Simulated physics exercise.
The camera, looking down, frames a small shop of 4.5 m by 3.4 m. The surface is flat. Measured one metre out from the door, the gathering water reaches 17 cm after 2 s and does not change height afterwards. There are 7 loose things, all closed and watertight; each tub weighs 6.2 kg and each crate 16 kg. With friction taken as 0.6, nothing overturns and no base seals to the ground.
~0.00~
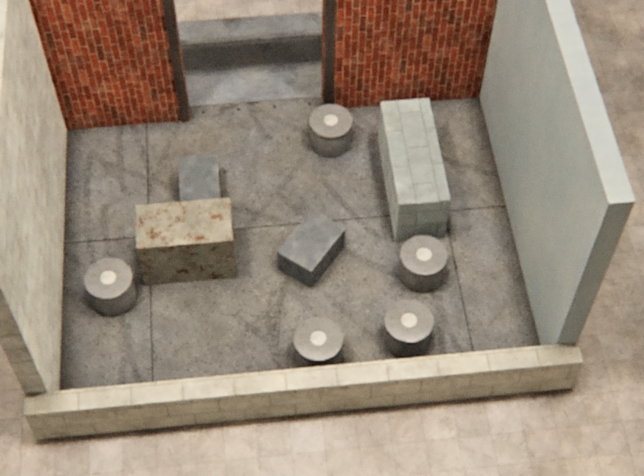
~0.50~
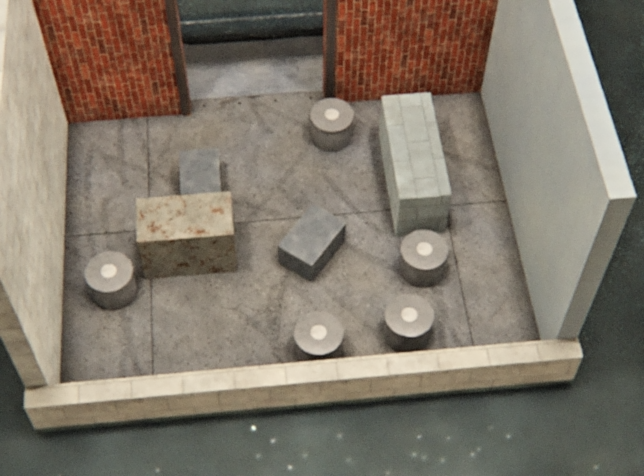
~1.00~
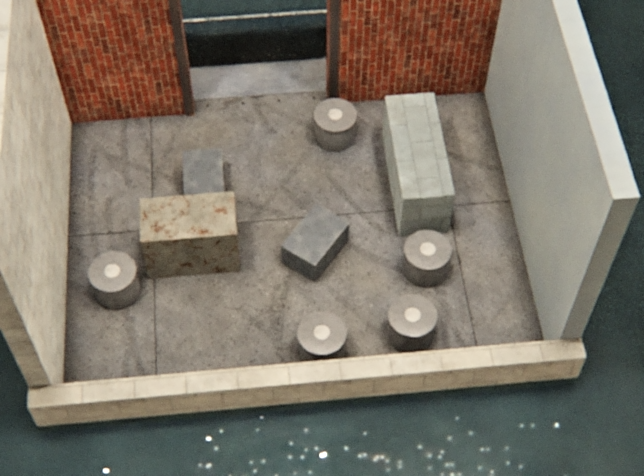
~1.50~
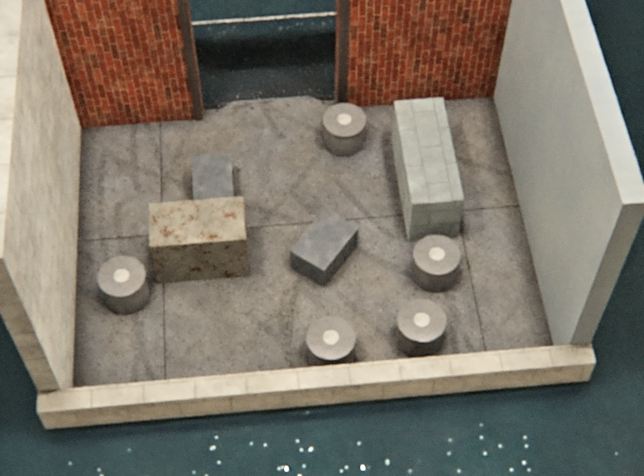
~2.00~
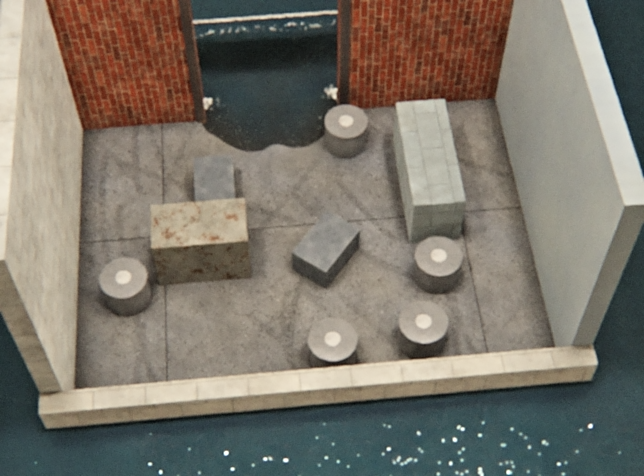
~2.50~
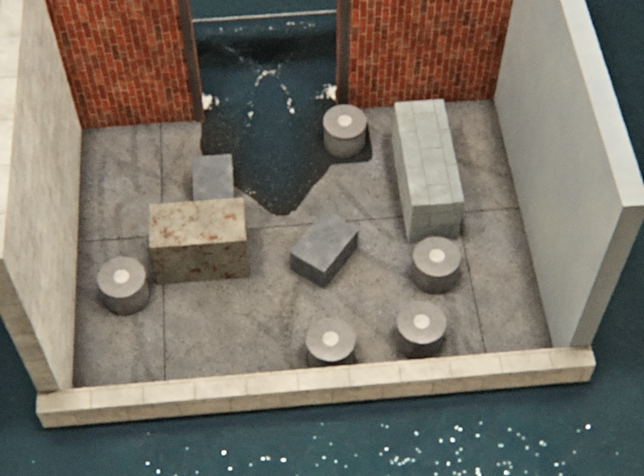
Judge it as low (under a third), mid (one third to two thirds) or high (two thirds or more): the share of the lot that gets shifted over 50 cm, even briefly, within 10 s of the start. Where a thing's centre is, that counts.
High.
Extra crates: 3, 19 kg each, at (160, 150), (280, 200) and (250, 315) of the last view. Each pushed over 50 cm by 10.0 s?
In order: Below the mark, above the mark, below the mark.
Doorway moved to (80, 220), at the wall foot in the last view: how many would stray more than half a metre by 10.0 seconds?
You'd get 6 in that case.
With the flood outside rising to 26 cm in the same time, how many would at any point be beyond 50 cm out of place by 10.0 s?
Result: 7.
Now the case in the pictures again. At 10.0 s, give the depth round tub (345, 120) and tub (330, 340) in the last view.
Depth approx. 5 cm / 14 cm.
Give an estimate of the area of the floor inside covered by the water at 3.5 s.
About 4.5 m2.
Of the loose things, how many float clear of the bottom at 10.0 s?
My tally comes to 6.
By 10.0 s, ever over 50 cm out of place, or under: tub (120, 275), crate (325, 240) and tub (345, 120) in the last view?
First farther, then farther, then not as far.
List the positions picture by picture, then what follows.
The first frame shows a tub at (409, 321) rests on the ground; a crate at (312, 240), on the bottom; water covers 0.0 m2; 0 of 7 have shifted.
The second frame shows a tub at (409, 315) rests on the ground; a crate at (312, 234), on the bottom; 0.0 m2 under water; 0 of 7 have shifted.
The third frame shows a tub at (413, 315) rests on the ground; a crate at (315, 234) rests on the ground; 0.0 m2 under water; 0 of 7 have shifted.
The fourth frame shows a tub at (422, 320) rests on the ground; a crate at (325, 239) rests on the ground; water covers 0.0 m2; 0 of 7 have shifted.
The fifth frame shows a tub at (424, 322), on the bottom; a crate at (326, 241), on the bottom; 0.5 m2 under water; 0 of 7 have shifted.
The sixth frame shows a tub at (422, 322), on the bottom; a crate at (325, 241) rests on the ground; water covers 1.3 m2; 0 of 7 have shifted.
After 3.5 s 0 of 7 are over 50 cm from their spots; 0 afloat.
After 4.5 s 1 of 7 are over 50 cm from their spots; 0 afloat.
After 7.0 s 4 of 7 are over 50 cm from their spots; 4 afloat.
After 10.0 s 6 of 7 are over 50 cm from their spots, and 6 have been at some point; 6 afloat.
